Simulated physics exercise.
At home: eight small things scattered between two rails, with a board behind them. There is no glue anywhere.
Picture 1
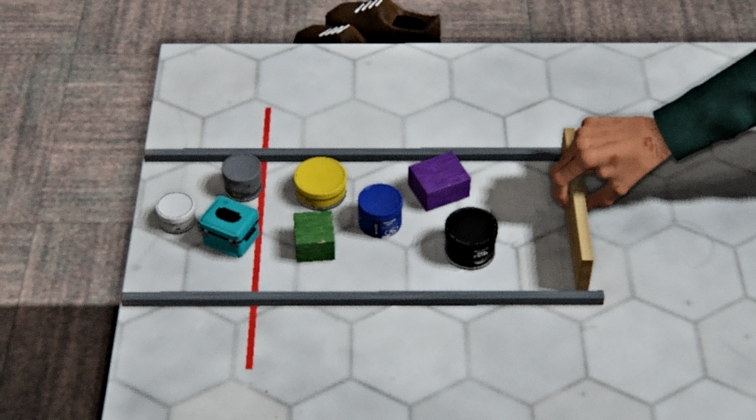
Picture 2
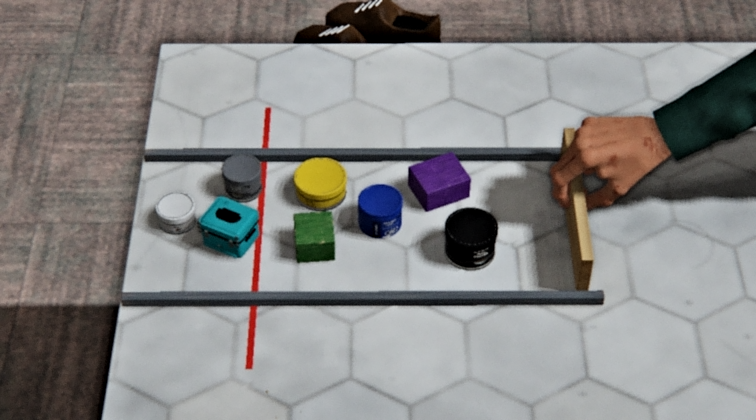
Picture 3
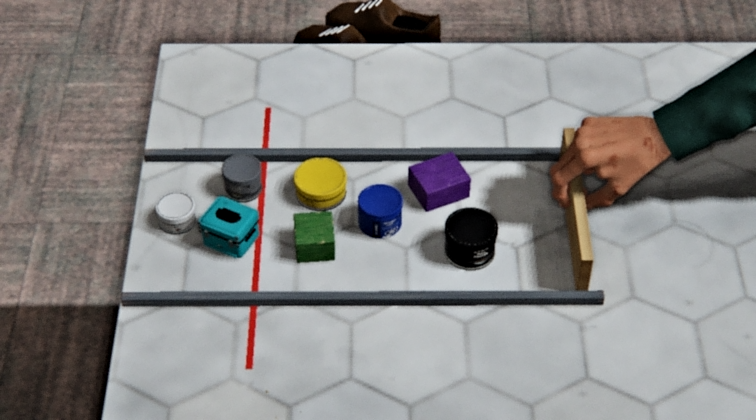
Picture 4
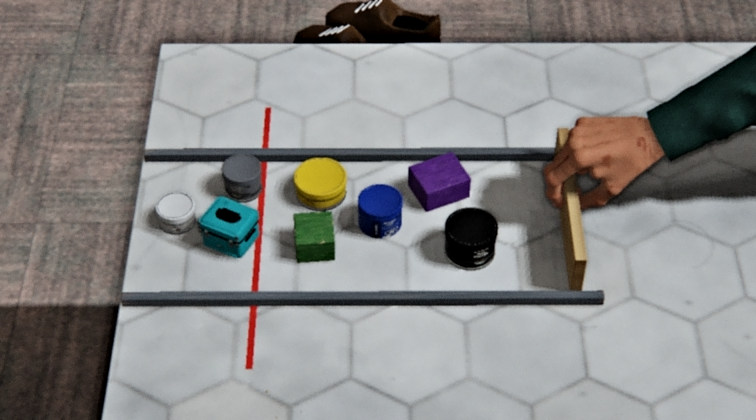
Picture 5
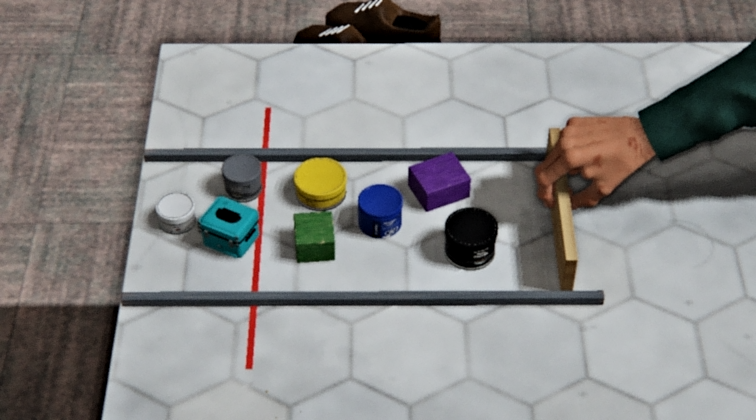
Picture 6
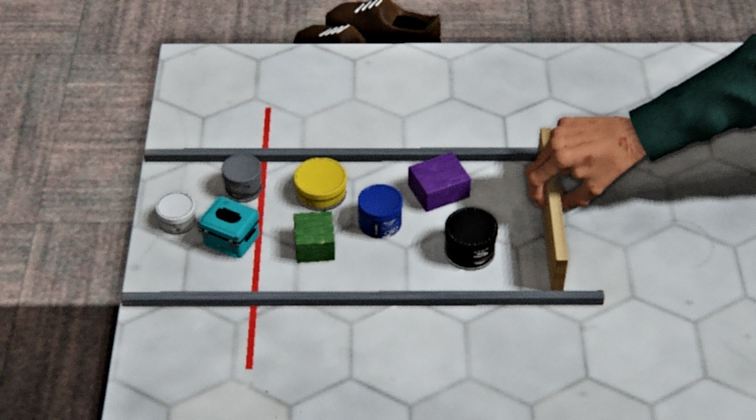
A hand held a wooden board upright between two rails, behind a scatter of small colourful pots and blocks, then slid it slightly left while the objects stayed still.
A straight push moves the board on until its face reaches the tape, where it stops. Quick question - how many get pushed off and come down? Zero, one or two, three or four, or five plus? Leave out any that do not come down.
I predict the count lost over the end will be one or two.
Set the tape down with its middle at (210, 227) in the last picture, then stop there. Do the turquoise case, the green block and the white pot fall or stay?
Taking them in turn, the turquoise case tips off, the green block does not drop, the white pot tips off.
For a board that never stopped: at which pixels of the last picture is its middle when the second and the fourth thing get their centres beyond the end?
(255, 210), then (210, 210).
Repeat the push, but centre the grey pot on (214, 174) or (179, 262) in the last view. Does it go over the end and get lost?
Taking the two places in turn: It doesn't drop, then it doesn't drop.
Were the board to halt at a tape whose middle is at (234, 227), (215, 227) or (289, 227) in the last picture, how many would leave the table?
Going through them in order, you'd see 3, 3 and 0.
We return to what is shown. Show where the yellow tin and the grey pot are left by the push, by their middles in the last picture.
Going in order, first (186, 184) and next (143, 173).
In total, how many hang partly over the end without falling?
The count is 2.
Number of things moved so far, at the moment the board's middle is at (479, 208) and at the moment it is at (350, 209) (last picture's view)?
At the first spot 1, then 6.
A little later, none off yet; white pot at rest near (176, 213); turquoise case at rest near (230, 228); grey pot at rest near (242, 178).
When it is over, the number that fall off is one or two; down, white pot.
